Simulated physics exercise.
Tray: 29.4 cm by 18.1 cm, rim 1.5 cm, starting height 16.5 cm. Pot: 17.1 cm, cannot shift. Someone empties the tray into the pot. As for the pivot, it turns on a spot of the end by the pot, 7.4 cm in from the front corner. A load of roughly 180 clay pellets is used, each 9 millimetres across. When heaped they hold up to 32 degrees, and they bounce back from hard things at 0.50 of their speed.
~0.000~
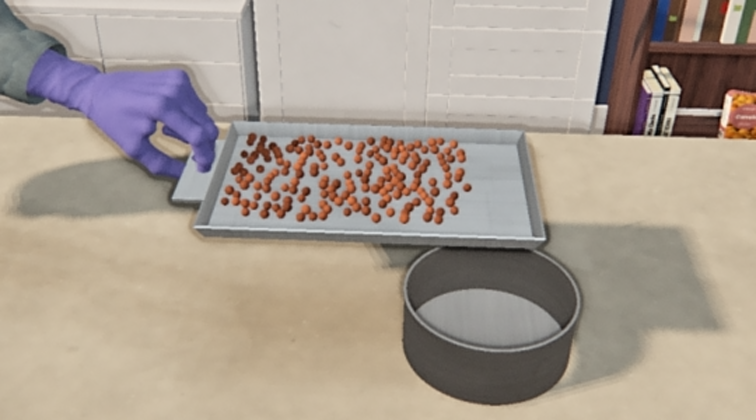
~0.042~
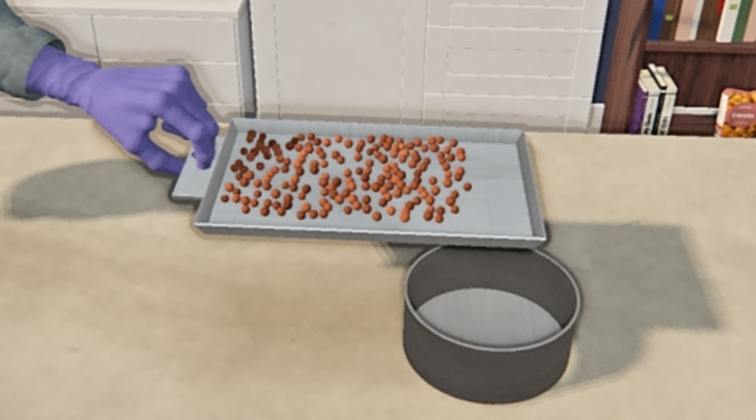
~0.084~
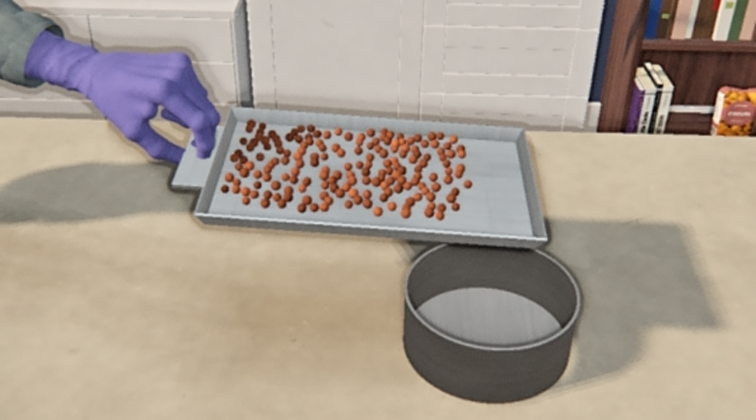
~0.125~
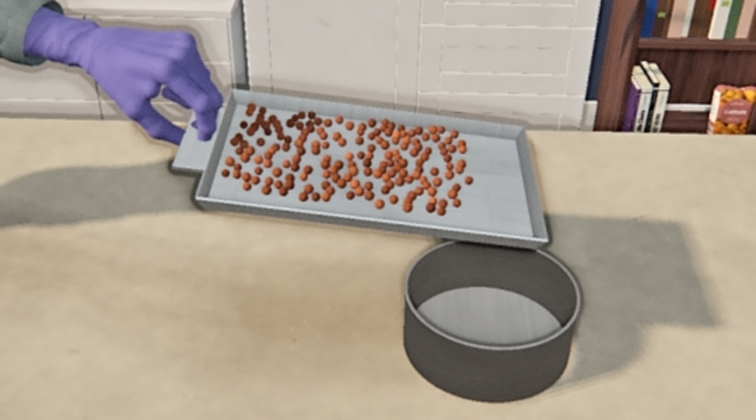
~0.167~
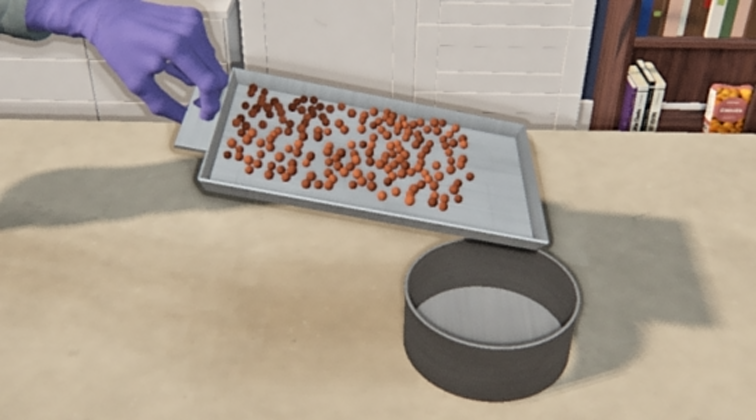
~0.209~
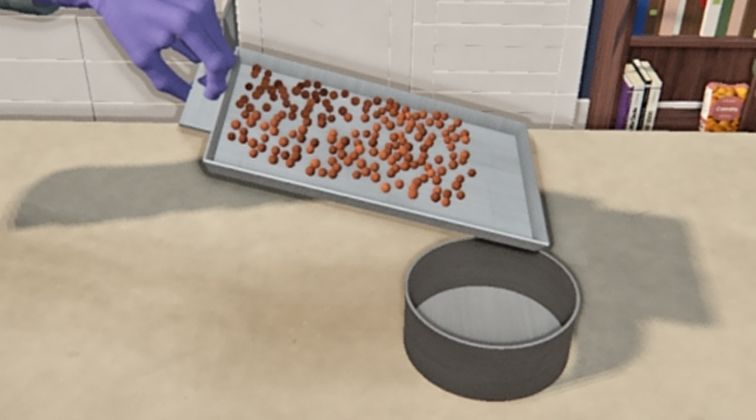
To begin with, a purple-gloved hand holds the left end of a nearly level metal tray scattered with small reddish-brown pellets, above an empty dark round pot. The hand then raises that end steadily, slanting the tray down to the right, while the pellets stay spread across it.
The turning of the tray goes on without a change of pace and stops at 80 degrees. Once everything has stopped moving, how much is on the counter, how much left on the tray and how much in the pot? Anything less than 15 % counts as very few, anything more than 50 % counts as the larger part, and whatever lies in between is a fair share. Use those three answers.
Counter: The larger part. Tray: Very few. Pot: A fair share.
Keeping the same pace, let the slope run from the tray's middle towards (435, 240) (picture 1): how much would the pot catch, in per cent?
I'd estimate about 75 %.
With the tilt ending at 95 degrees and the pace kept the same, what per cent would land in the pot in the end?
Roughly 40 percent.
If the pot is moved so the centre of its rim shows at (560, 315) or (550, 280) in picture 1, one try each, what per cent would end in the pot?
Estimates: 95 in a hundred and 75 in a hundred.
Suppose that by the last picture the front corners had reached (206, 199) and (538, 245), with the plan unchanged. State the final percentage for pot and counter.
Pot: 75, counter: 25.
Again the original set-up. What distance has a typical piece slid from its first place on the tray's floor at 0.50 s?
Around 7 centimetres.
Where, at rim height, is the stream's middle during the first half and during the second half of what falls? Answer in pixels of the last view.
I'd mark about (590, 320) for the first half, then (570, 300) for the second.
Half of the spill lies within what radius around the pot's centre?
Distance: Around 18 cm.
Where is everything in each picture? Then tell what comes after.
In the first picture, tray tilt 0 degrees, front corners at (203, 223) and (537, 234); middle of the pieces at (348, 175); pot at (491, 291).
In the second picture, tray tilt 1 degrees, front corners at (203, 220) and (537, 234); middle of the pieces at (348, 173).
In the third picture, tray tilt 3 degrees, front corners at (204, 210) and (538, 234), lowest corner right front; middle of the pieces at (348, 167).
In the fourth picture, tray tilt 7 degrees, front corners at (205, 194) and (539, 235), lowest corner right front; middle of the pieces at (350, 157).
In the fifth picture, tray tilt 12 degrees, front corners at (208, 176) and (540, 237), lowest corner right front; middle of the pieces at (352, 145).
In the sixth picture, tray tilt 16 degrees, front corners at (213, 158) and (541, 238), lowest corner right front; middle of the pieces at (355, 134); pot at (491, 288). Its pace works out near 110 degrees a second.
Then, at 0.50 s, tilt 48 degrees; the tray holds 100 %, the pot 0 %.
Then, at 0.69 s, tilt 69 degrees; the tray holds 60 %, the pot 5 %.
After 1.00 s, tilt 80 degrees; the tray holds 0 %, the pot 30 %.
At rest (1.6 s), counter 60 %, tray 0 %, pot 40 %.
